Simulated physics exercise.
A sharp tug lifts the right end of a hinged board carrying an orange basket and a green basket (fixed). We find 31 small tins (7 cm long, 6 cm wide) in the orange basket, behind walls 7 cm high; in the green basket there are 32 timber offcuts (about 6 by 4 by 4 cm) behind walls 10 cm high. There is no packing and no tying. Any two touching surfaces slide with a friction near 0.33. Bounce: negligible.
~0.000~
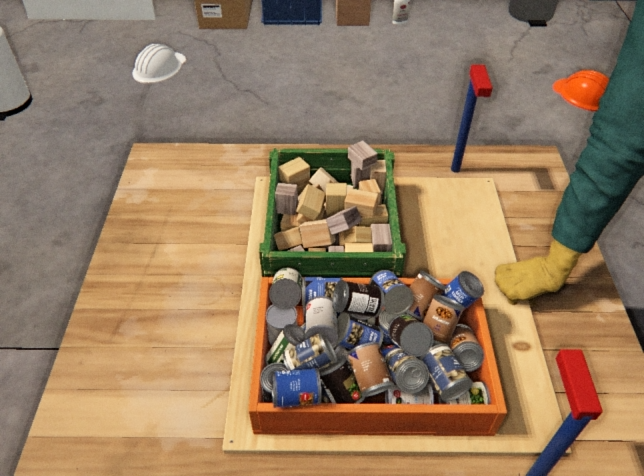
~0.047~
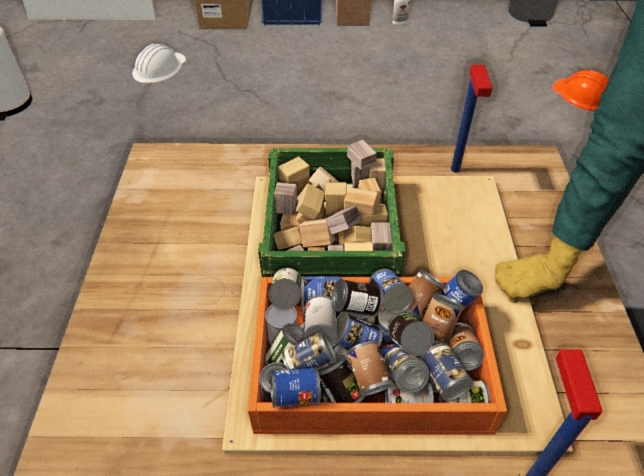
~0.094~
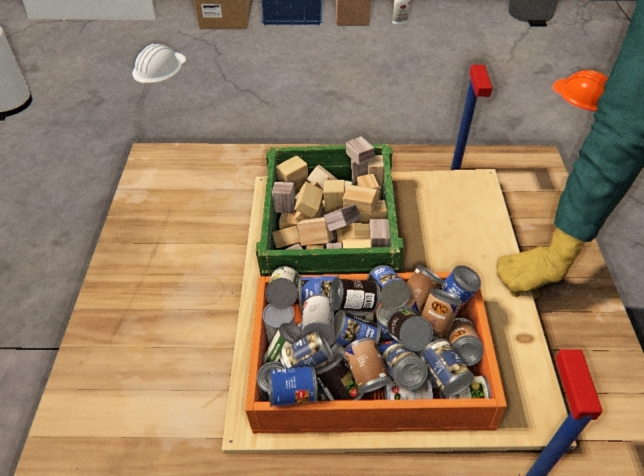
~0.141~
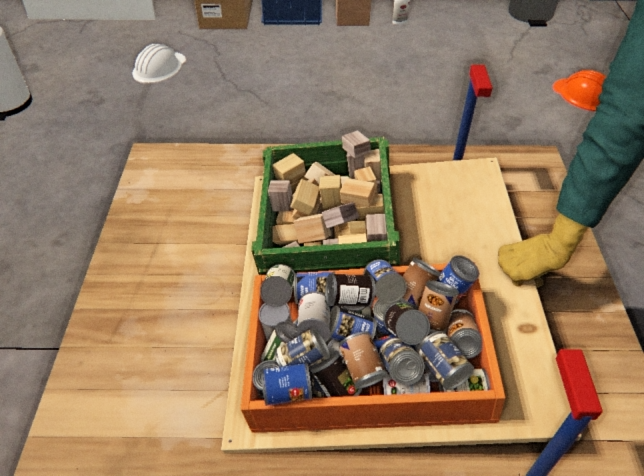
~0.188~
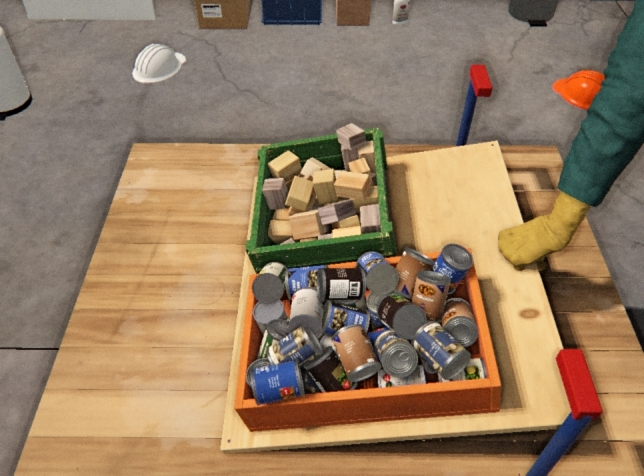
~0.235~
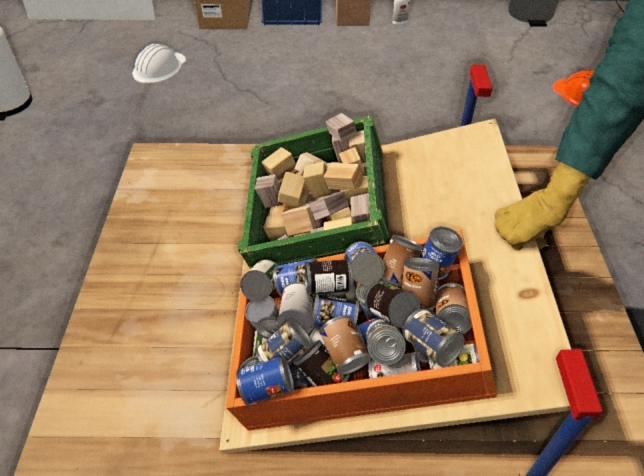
A gloved hand lifts the board's right side, tilting the orange and green baskets leftward.
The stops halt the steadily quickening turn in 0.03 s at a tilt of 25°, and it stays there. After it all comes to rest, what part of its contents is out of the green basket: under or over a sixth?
Most likely under one in six get out.
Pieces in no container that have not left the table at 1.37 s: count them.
I'd guess near 6.
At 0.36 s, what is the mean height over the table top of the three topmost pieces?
Some 30 cm up.
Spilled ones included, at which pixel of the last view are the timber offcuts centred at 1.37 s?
Roughly (294, 194).
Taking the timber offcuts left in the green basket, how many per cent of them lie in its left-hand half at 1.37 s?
Roughly 80 in a hundred.
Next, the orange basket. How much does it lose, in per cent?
For the orange basket, 25 percent.
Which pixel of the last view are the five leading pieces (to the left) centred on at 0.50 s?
(211, 289).
After 0.26 s, the lift is arrested.
After 0.36 s, tilt 25°; the orange basket has all 31 and the green basket has all 32.
After 0.50 s, tilt 25°; the orange basket is down by 3 of 31 and the green basket has all 32.
After 0.76 s, tilt 25°; the orange basket is down by 8 of 31 and the green basket has all 32.
Outcome (at 1.37 s), the orange basket is down by 8 of 31 and the green basket has all 32. Asked share, 0 of 32, 0 per cent.
